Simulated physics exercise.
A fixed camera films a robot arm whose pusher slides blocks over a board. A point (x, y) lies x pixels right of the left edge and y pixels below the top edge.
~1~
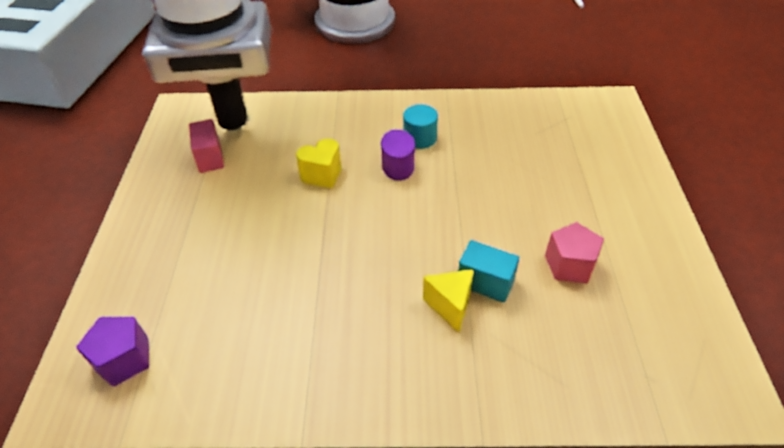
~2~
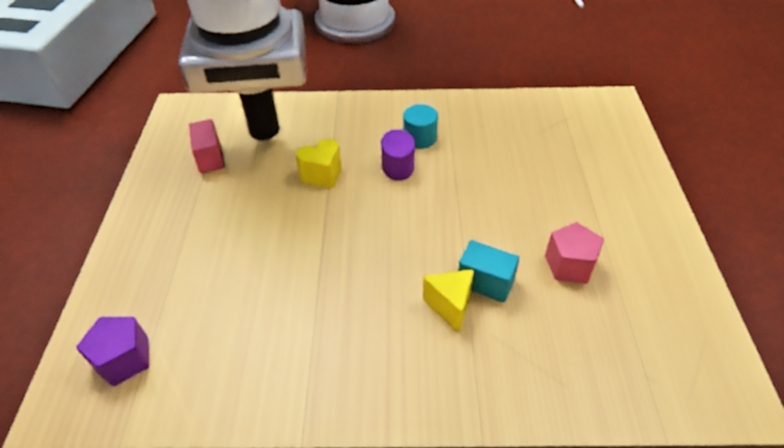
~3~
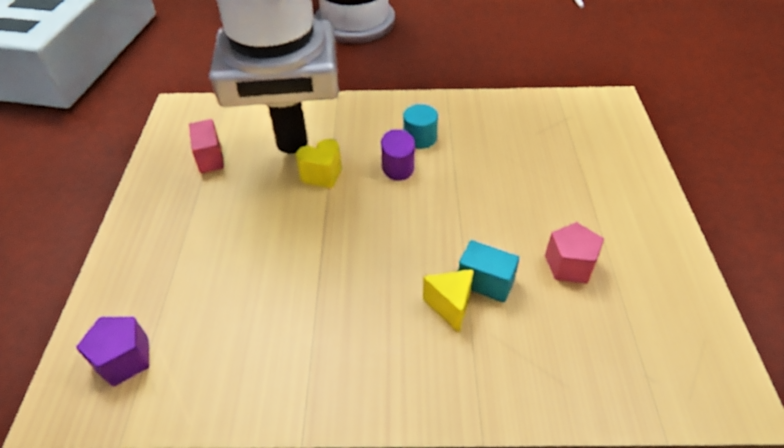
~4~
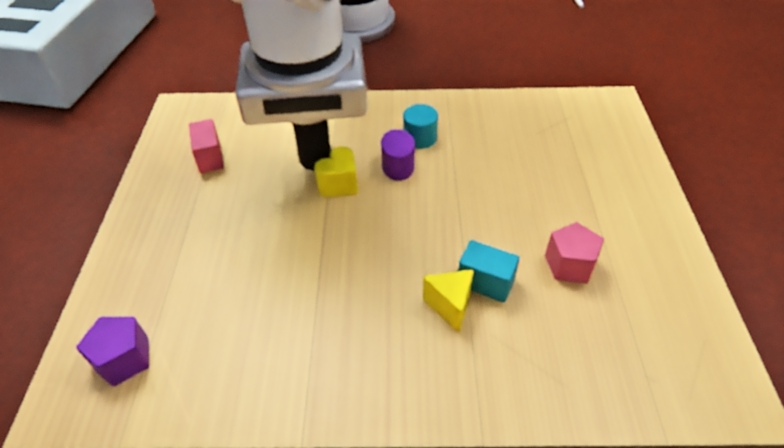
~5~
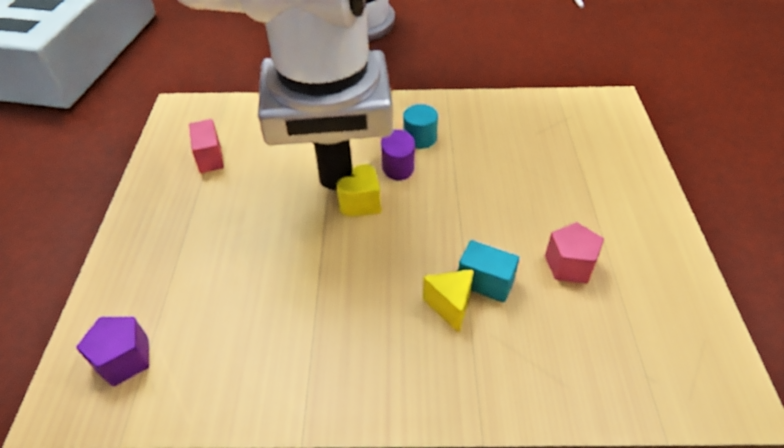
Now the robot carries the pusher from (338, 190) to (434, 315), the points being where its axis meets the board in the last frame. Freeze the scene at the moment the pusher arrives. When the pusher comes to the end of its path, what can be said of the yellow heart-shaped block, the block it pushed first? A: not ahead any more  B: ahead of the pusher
My pick is A.
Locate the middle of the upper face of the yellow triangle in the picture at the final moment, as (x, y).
My best guess is (475, 297).
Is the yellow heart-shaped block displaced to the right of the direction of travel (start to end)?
No
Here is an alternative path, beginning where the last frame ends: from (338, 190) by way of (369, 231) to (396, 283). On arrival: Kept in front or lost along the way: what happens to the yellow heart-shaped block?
The pusher no longer has it in front.
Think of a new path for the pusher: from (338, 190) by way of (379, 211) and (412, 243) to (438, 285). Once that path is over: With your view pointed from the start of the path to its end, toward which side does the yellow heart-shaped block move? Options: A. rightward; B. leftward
It's B.
On the path given first. One third of the way, pusher (368, 215); yellow heart-shaped block (398, 214).
Two thirds of the way, pusher (400, 257); yellow heart-shaped block (435, 238), turned 50° anticlockwise.
At the end, pusher (435, 305); yellow heart-shaped block (441, 242), turned 70° anticlockwise; yellow triangle (475, 297), turned 60° anticlockwise; turquoise oblong still.
